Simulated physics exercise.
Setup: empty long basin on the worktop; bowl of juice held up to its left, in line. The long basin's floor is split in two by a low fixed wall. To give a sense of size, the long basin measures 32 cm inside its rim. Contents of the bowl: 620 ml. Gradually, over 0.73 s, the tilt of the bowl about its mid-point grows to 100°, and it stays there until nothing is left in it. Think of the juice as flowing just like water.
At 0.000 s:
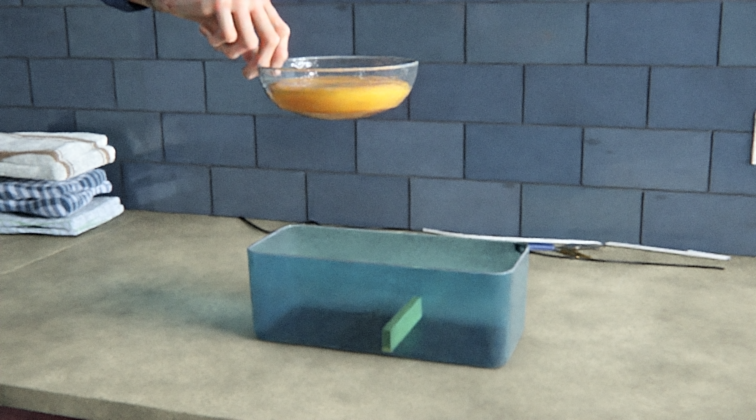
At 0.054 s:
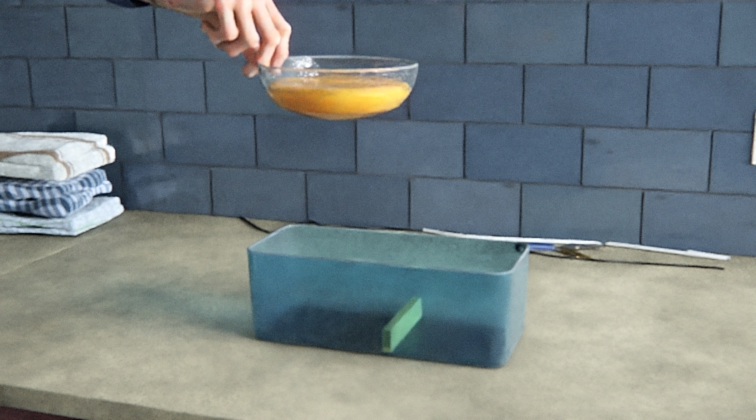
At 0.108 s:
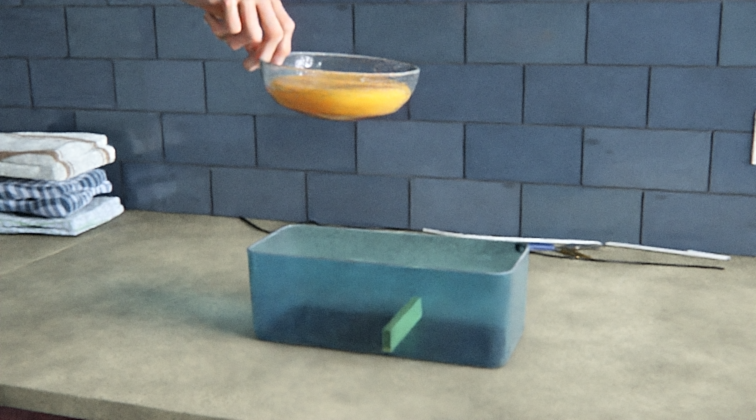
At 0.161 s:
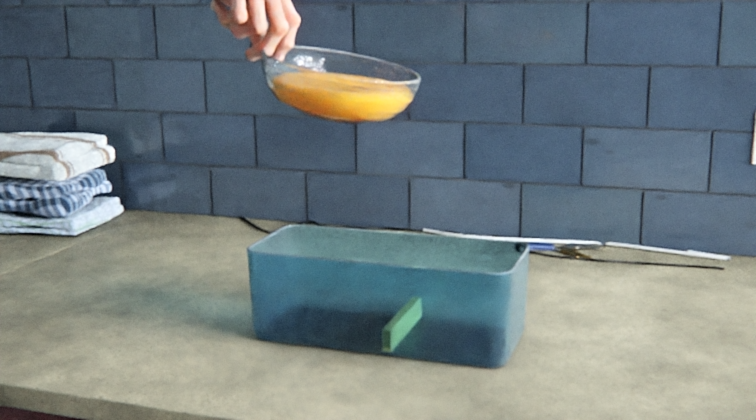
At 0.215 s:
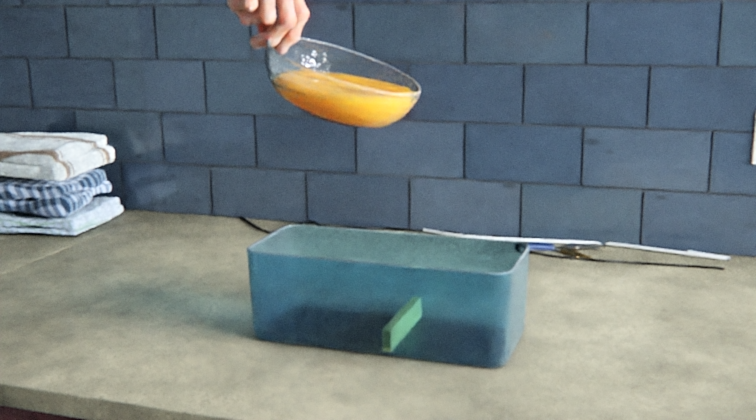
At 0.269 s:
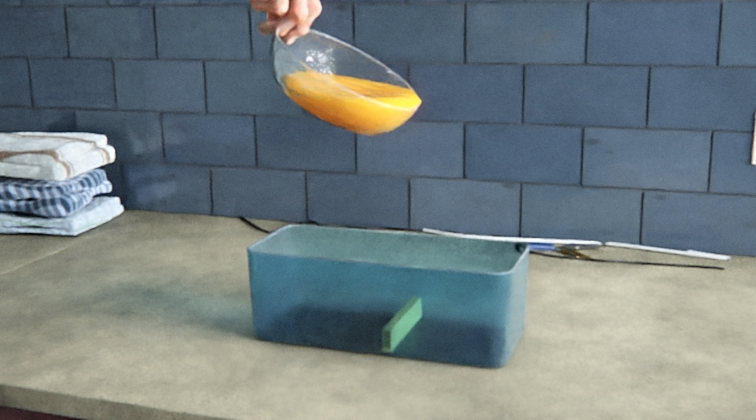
A hand at the upper left holds a clear glass bowl of orange juice level, then raises its left side and tilts it steadily down to the right until the juice gathers at the lower right lip. Below it, a translucent blue basin with a green strip rests on a grey-beige worktop, folded towels at left. Blue tiles back the kitchen counter, seen from the front and slightly above by a still camera.
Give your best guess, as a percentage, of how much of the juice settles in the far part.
I would say 57 per cent of it settles there.
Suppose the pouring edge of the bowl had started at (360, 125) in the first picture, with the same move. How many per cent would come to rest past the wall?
It would then come to around 40 percent.
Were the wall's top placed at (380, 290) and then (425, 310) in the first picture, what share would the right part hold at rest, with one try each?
85 in a hundred, followed by 55 in a hundred.
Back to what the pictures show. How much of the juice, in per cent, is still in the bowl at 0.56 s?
About 7 per cent.
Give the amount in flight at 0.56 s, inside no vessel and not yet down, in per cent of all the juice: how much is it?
Roughly 54 percent.
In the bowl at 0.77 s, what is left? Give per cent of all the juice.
0 per cent or so.
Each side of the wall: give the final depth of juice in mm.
Some 10 mm on the left and some 22 mm on the right.
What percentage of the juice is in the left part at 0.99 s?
I'd put it near 26 percent.
After 0.56 s the tilt is 87° and 7 per cent is still to pour, 0 is left of the wall and 38 right of it.
After 0.77 s the tilt is 100° and 0 per cent is still to pour, 18 is left of the wall and 57 right of it.
After 0.99 s the tilt is 100° and 0 per cent is still to pour, 26 is left of the wall and 67 right of it.
After 1.23 s the tilt is 100° and 0 per cent is still to pour, 36 is left of the wall and 58 right of it.
In the end 37 per cent lies left of the wall, 57 right of it and 6 outside.
